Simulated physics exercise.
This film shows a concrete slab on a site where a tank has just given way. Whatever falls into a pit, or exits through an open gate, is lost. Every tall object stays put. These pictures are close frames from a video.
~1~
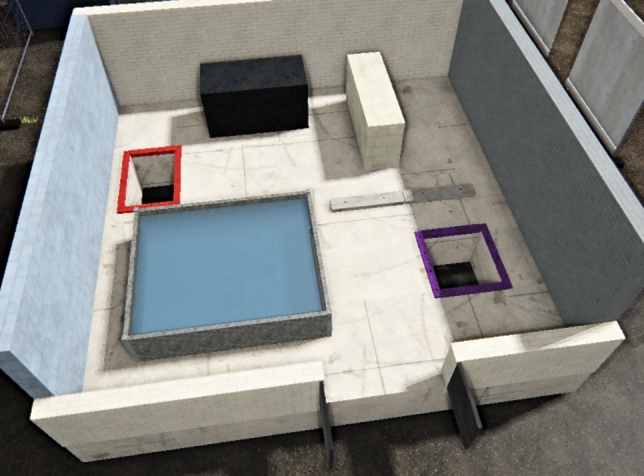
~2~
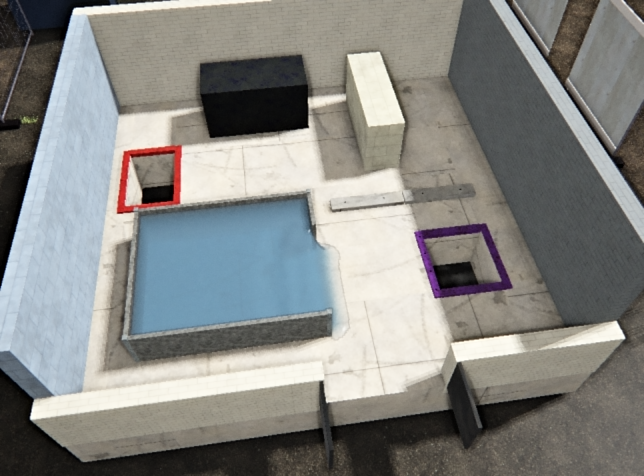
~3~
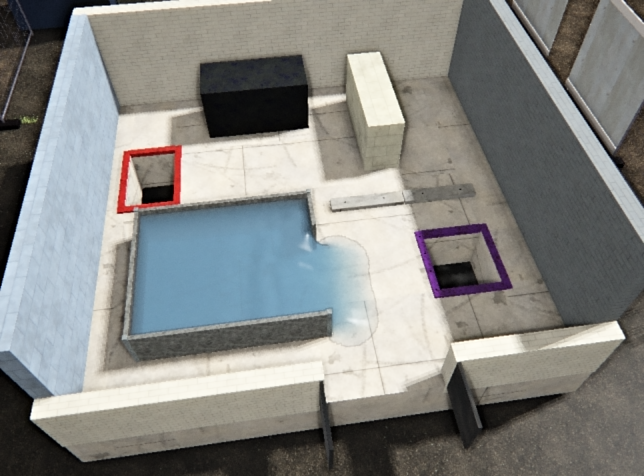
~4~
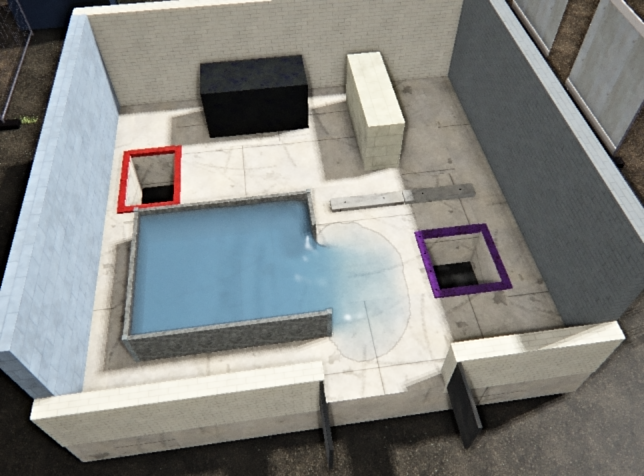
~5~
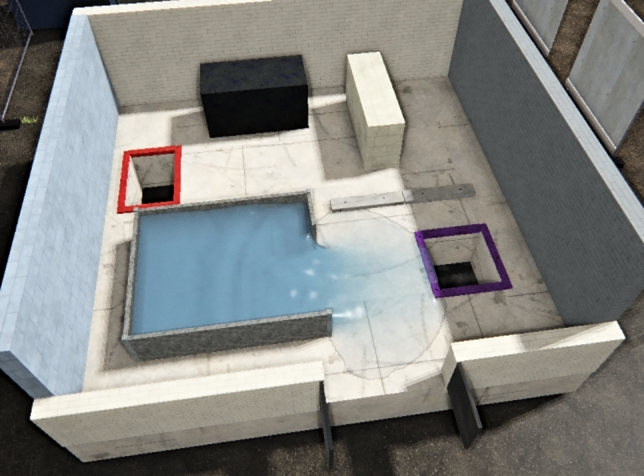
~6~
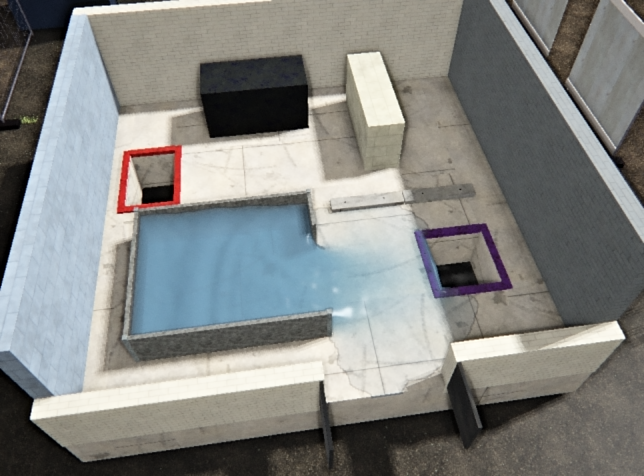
On a walled concrete slab, a rectangular tank of still blue water sits between a red-framed opening and a purple-framed one. A gap opens in the tank's right side and water pours out, fanning across the pale floor to the purple frame and toward the front wall.
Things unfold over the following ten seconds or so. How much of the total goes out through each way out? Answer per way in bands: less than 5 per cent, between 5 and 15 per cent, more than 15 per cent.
Going out through each: The gate, between 5 and 15 per cent; the purple pit, more than 15 per cent; the red pit, less than 5 per cent.
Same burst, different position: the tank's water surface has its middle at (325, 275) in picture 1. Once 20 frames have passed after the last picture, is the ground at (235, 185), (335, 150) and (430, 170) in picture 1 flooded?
So, first one stays dry, second one stays dry, third one got wet.
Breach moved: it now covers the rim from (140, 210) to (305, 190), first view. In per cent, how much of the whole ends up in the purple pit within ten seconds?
Near 0 per cent for purple.
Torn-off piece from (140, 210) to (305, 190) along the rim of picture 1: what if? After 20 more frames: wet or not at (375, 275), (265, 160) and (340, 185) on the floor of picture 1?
First spot spared, second spot submerged, third spot submerged.
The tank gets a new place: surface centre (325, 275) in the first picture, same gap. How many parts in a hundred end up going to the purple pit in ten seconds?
Share in the purple pit - 45 %.
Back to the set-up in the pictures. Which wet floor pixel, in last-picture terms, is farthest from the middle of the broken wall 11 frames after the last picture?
Somewhere close to (481, 159).
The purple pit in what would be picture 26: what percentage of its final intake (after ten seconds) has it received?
Something like 55 in a hundred.
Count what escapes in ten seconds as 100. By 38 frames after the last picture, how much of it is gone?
Share gone by then: About 80 %.
A moment on, water covers 25 % of the floor; the gate 0 %, the purple pit 5 %, the red pit 0 %.
Next, water covers 25 % of the floor; the gate 2 %, the purple pit 11 %, the red pit 0 %.
Then, water covers 35 % of the floor; the gate 4 %, the purple pit 21 %, the red pit 0 %.
Later, water covers 45 % of the floor; the gate 7 %, the purple pit 32 %, the red pit 0 %.
In the end, water covers 60 % of the floor; the gate 11 %, the purple pit 39 %, the red pit 0 %.
